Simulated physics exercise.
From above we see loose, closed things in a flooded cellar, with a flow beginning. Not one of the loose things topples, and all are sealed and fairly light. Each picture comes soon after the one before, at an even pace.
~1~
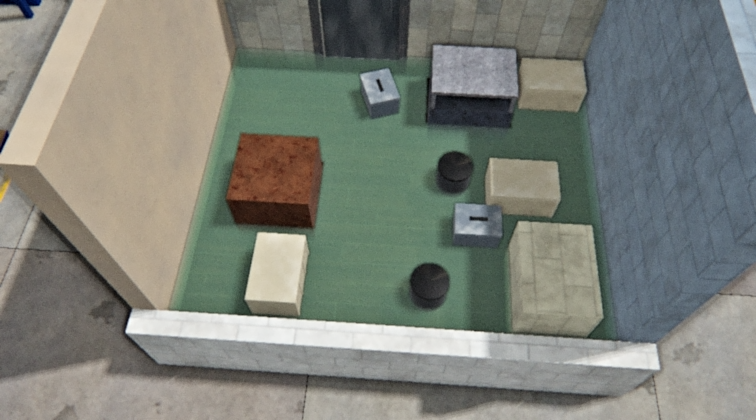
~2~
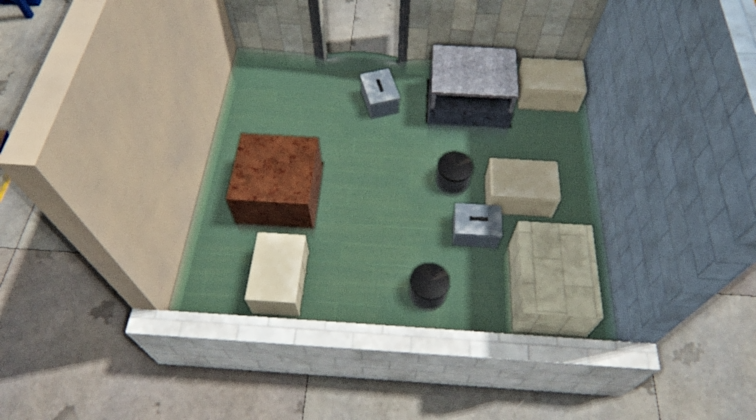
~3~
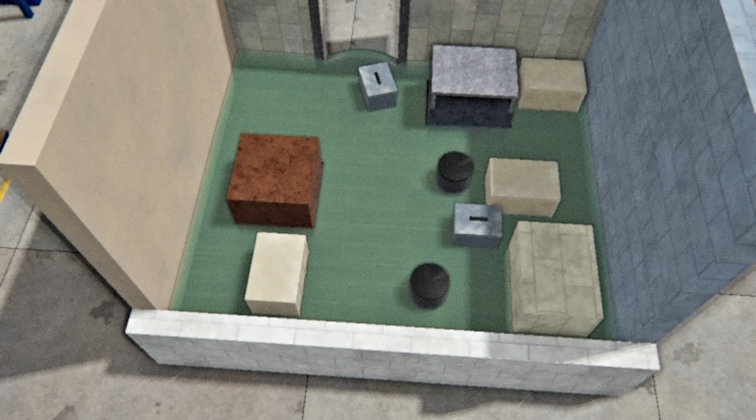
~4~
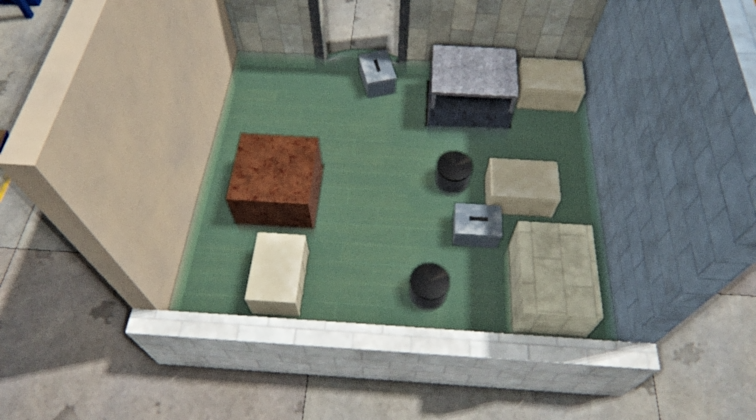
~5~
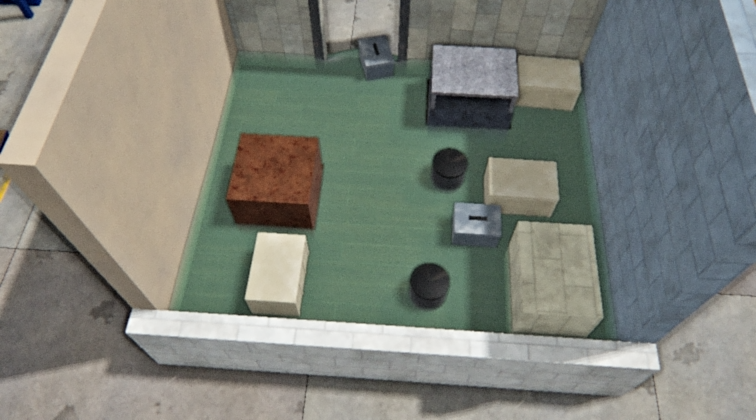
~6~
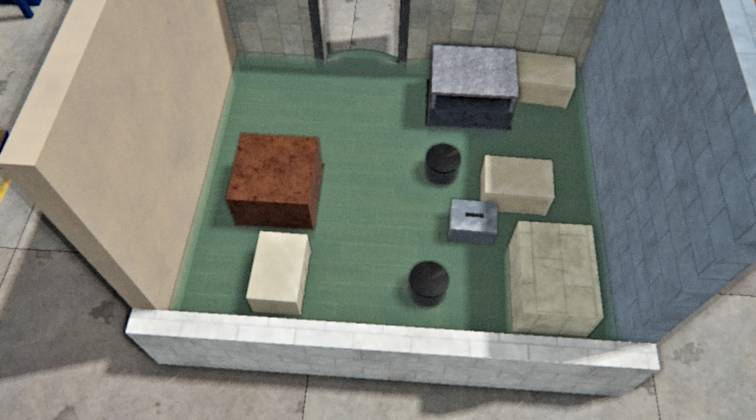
A flooded cellar with green water is seen from above, walled in cream, pale stone and blue-grey, with a doorway at the back. A rust-brown block and a cream box sit left, with two metal boxes, two black pails, a grey table-like piece and pale crates towards the right. The dark door clears the opening, the upper metal box drifts out through it, and several right-hand things shift slightly, mostly leftward.
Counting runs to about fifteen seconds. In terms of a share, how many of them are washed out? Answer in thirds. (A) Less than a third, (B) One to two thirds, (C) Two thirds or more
Answer: A.
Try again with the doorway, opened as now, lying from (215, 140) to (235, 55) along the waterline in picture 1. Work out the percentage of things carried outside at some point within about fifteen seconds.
My figure is 30 %.
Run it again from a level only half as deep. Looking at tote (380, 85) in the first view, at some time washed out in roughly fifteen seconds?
If you ask me, it leaves the room.
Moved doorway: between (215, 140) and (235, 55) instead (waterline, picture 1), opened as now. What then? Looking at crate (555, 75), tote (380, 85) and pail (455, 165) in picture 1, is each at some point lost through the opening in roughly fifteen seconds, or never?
Going through them in sequence: Trapped, then gets out, then gets out.
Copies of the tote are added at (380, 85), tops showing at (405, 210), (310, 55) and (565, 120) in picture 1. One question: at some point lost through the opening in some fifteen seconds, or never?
Result list, first to last: Leaves, leaves, does not leave.
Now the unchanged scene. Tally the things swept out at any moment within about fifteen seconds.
I make it 2 of them.
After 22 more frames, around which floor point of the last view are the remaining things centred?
Centre estimate: Around (417, 194).
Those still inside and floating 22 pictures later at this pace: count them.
The count comes to 5.
A moment on, 1 of 7 are out; 6 afloat.
Next, 1 of 7 are out; 6 afloat.
Later, 2 of 7 are out; 5 afloat.
In the end, 2 of 7 are out; 5 afloat.
